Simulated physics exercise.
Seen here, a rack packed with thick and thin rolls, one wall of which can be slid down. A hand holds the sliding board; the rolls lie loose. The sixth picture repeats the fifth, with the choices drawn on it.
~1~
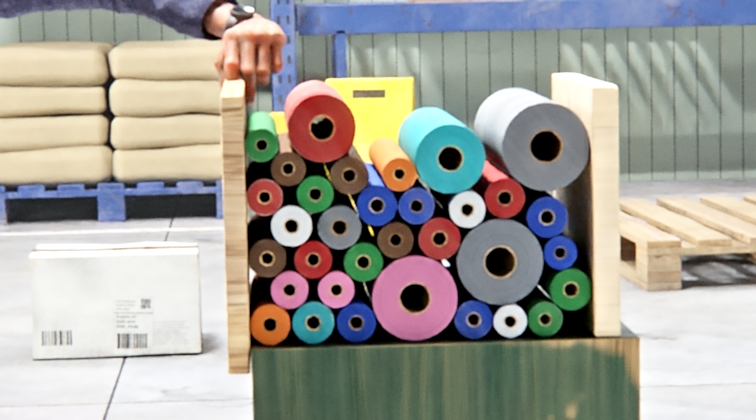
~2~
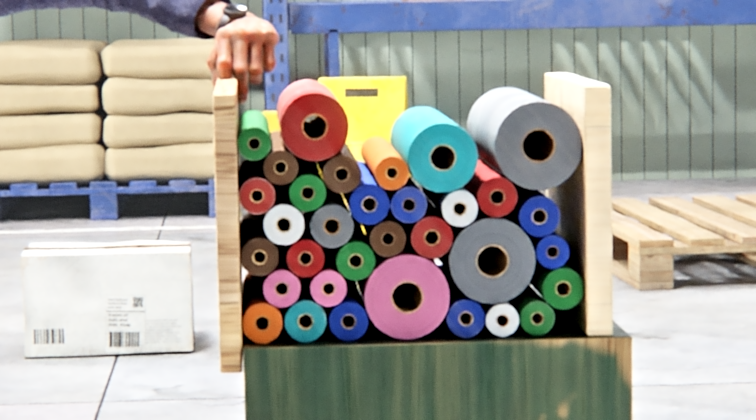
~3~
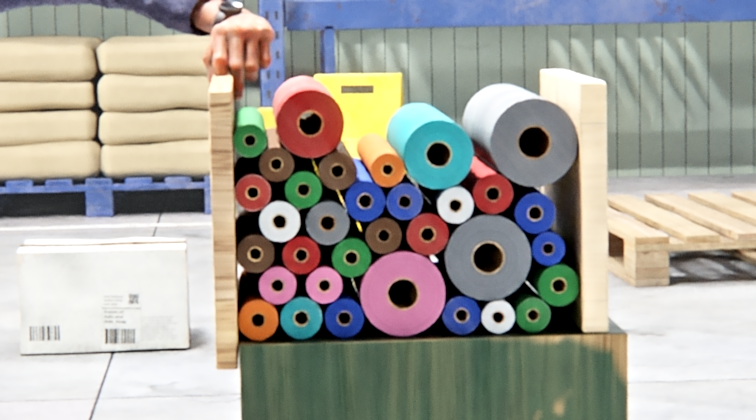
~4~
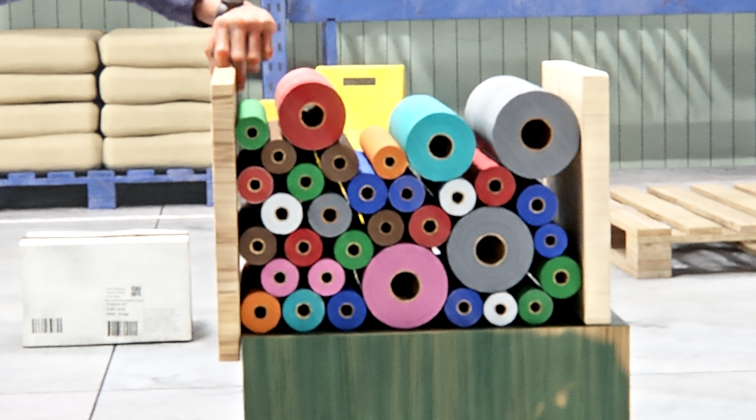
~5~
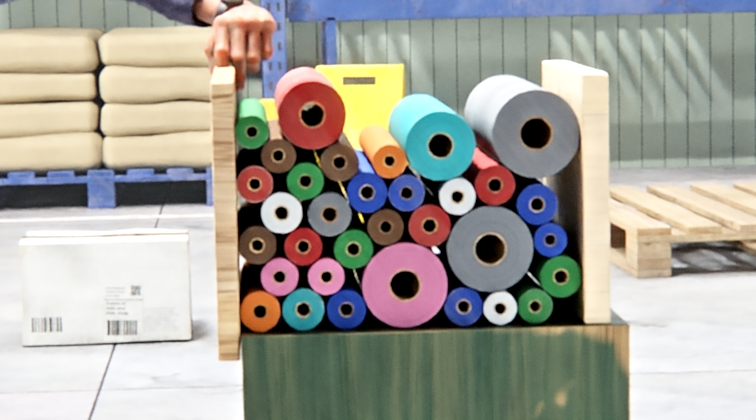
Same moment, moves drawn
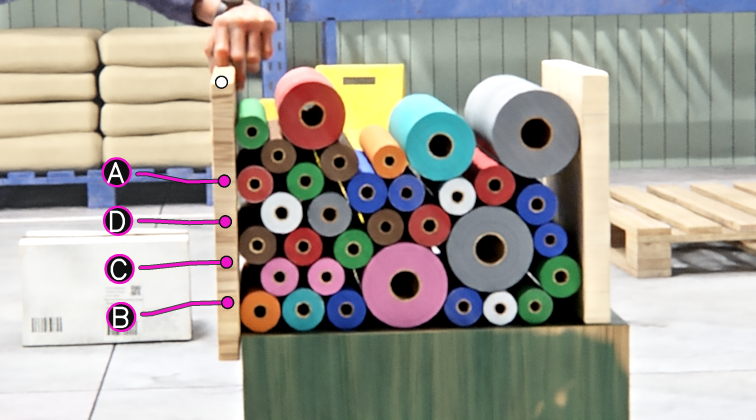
A wooden rack packed with thick and thin coloured rolls fills the middle of a warehouse, seen end-on from the front. Large red, turquoise and grey rolls lie on top and a big pink one sits low, between pale side boards above a green base, with sacks behind left and pallets right. A hand stays on the left board as the view shifts slightly, the rolls keeping their arrangement.
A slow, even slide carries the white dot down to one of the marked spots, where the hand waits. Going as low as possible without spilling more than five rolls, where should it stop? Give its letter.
The answer is mark C.
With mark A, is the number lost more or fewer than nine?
Fewer than nine.
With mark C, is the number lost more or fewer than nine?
At C, fewer than nine.
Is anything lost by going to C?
Yes, at C.
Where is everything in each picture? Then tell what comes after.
The first frame shows side board (237, 215); an orange roll (270, 325).
The second frame shows a brown roll (259, 257).
The third frame shows a white roll (280, 222); a red roll (253, 193).
The fourth frame shows a brown roll (278, 157); a turquoise roll (441, 146).
The fifth frame shows side board (227, 202); an orange roll (260, 311).
On the copy, A at (225, 181); B at (228, 303); C at (227, 263); D at (226, 222); the white dot at (222, 82).
On C. First, top of the board (235, 165).
Then, top of the board (238, 258).
Finally, top of the board (238, 261), four out over the board.
By contrast, A none out over the board; B more than five out over the board; D three out over the board.
